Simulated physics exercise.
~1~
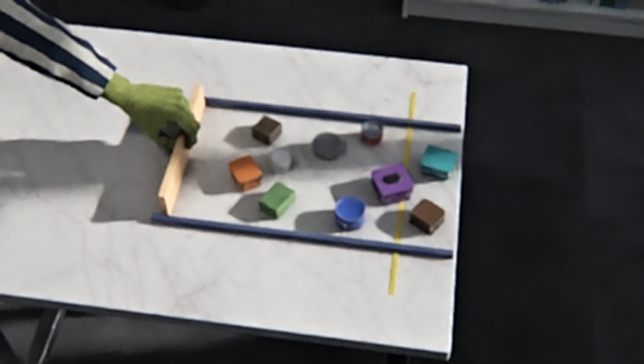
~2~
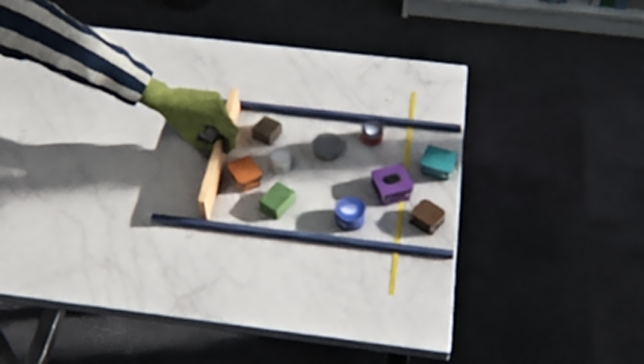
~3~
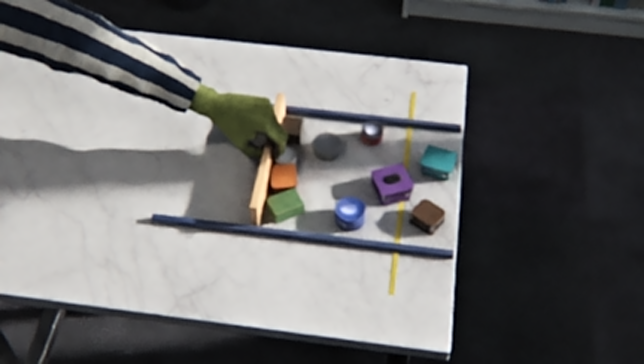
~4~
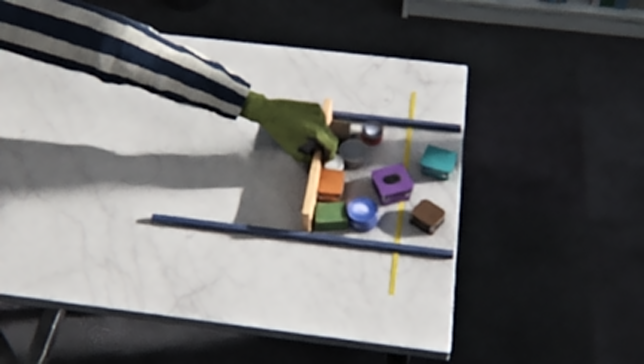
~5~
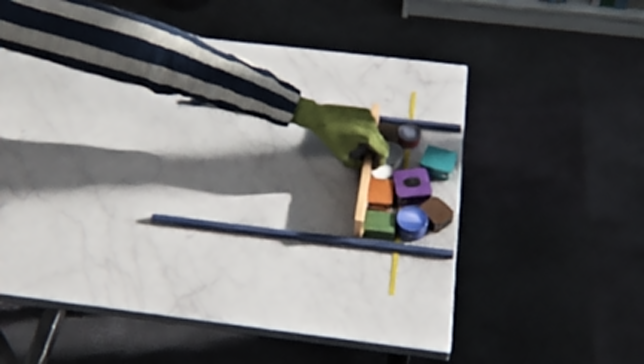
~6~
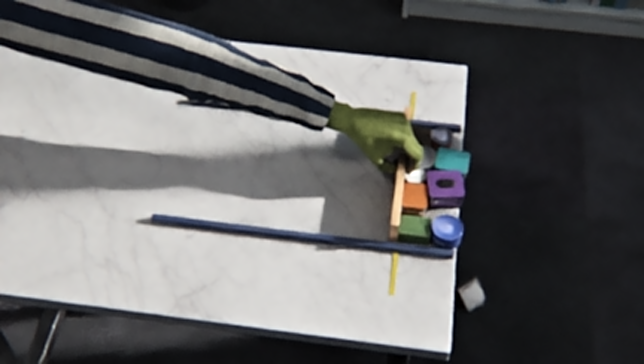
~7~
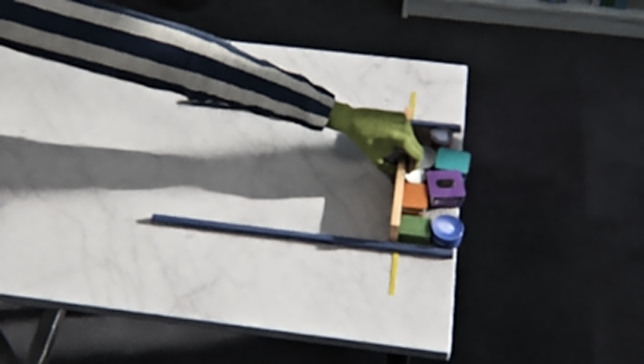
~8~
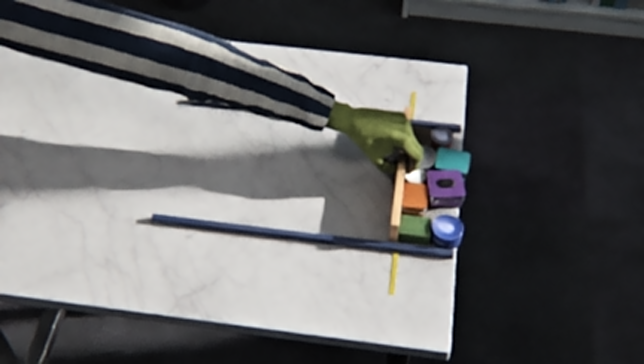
Gloved hand pushing a wooden board rightward along a tabletop channel, bunching small colourful objects until a brown block drops off the end.
